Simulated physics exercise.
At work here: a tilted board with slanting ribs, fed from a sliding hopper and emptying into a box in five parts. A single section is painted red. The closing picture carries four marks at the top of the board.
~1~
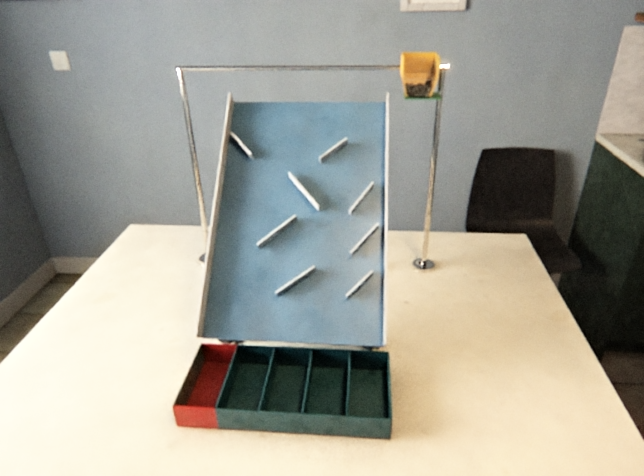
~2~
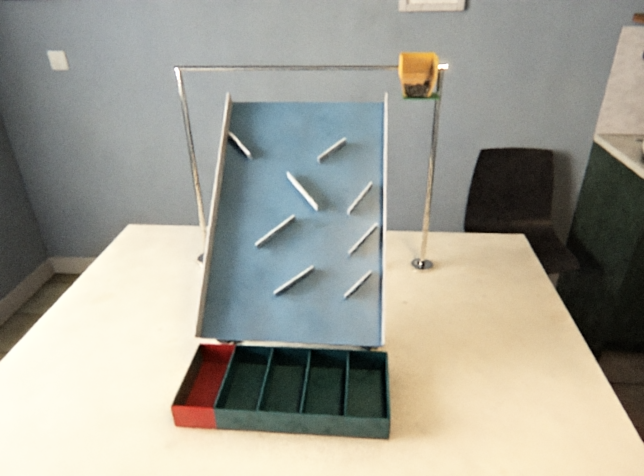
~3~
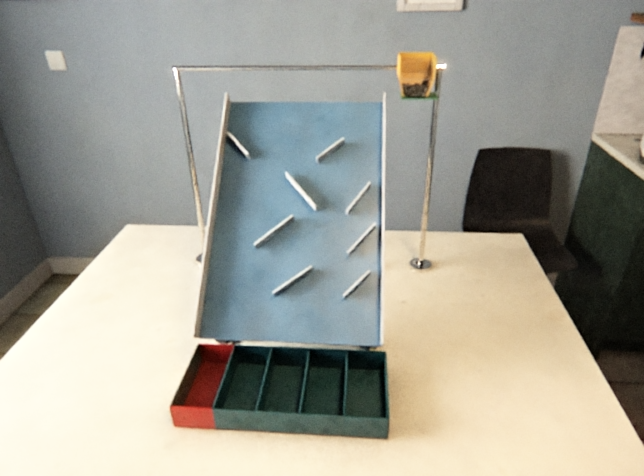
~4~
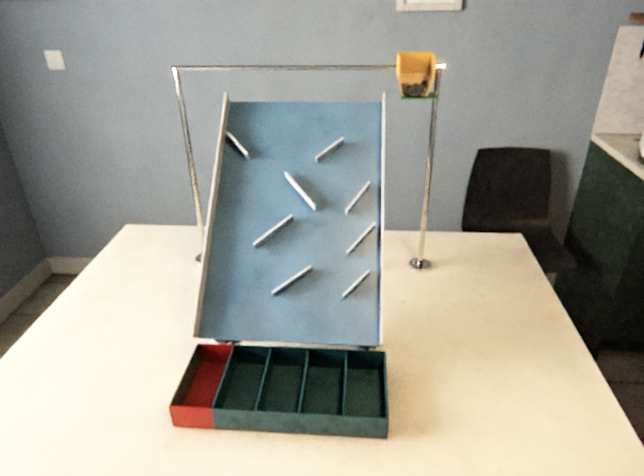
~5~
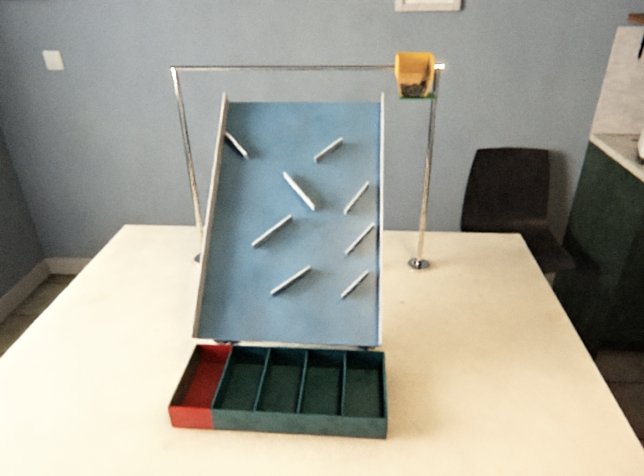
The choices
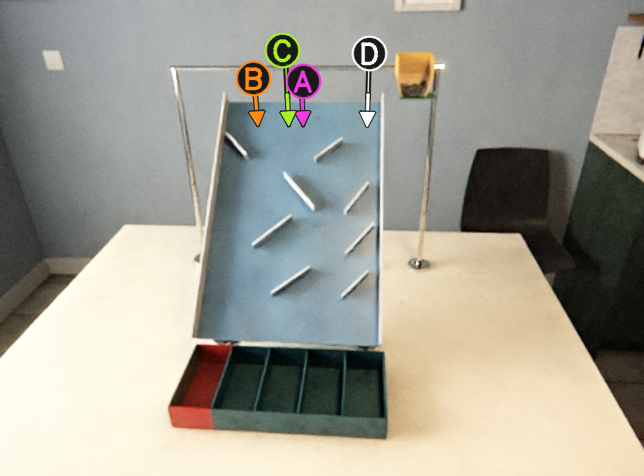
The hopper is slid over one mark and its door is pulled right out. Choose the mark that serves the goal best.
B works best here.
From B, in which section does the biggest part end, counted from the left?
It is the first one.
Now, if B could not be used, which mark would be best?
Mark C.
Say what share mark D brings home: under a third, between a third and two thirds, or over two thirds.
Under a third.
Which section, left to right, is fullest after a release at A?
It is the fourth one.
On the marked copy, mark A meets the board at (302, 120); mark B meets the board at (257, 120); mark C meets the board at (288, 120); mark D meets the board at (367, 121).
For mark A, close to a quarter in the red section, the bulk in other sections.
For mark B, all but a few in the red section, a small share in other sections.
For mark C, close to half in the red section, close to half in other sections.
For mark D, close to a quarter in the red section, the bulk in other sections.
